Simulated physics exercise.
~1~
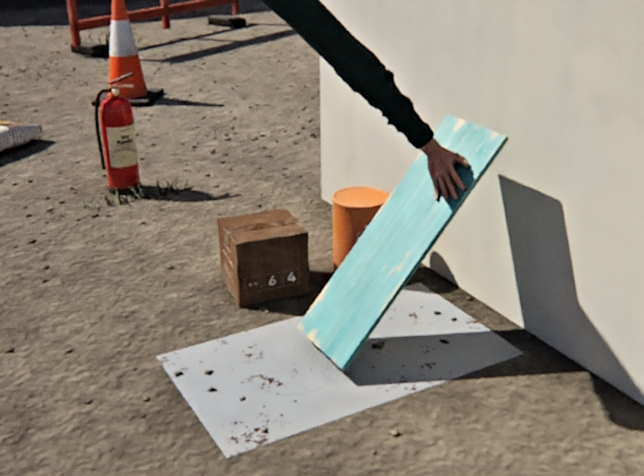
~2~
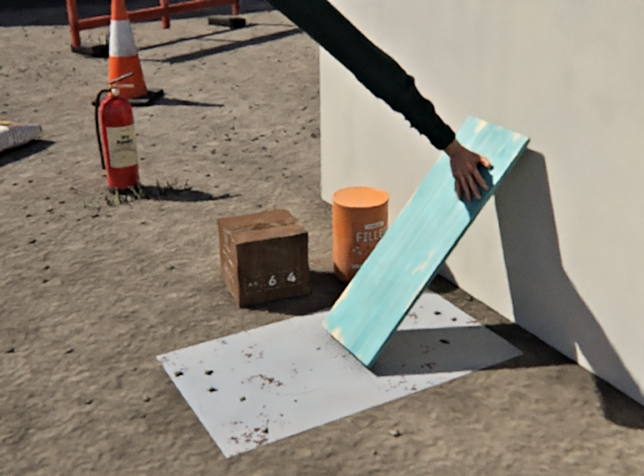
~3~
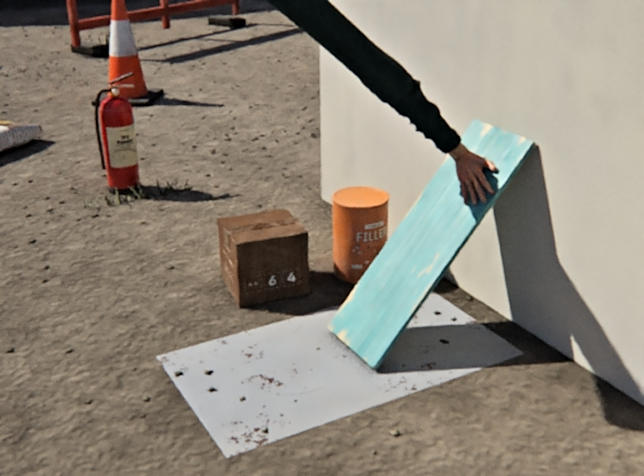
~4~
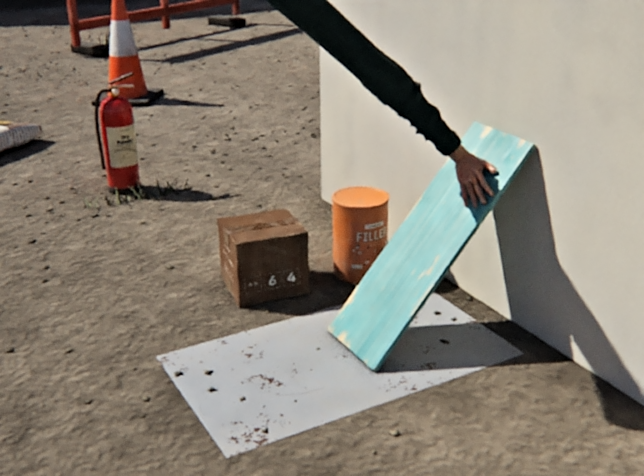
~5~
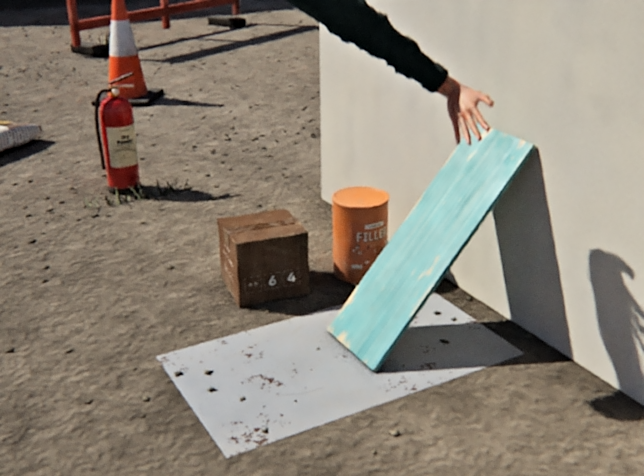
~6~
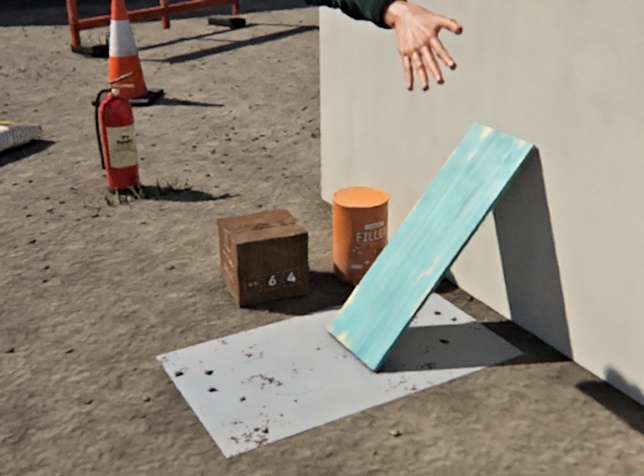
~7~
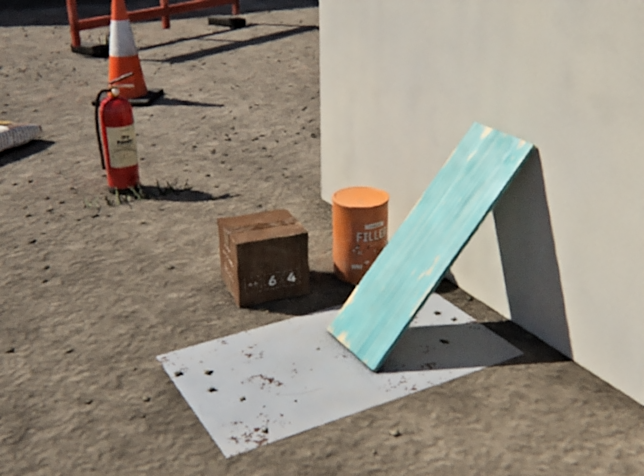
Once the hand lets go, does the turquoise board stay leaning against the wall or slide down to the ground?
The turquoise board stays leaning against the wall after the hand lets go and draws away.
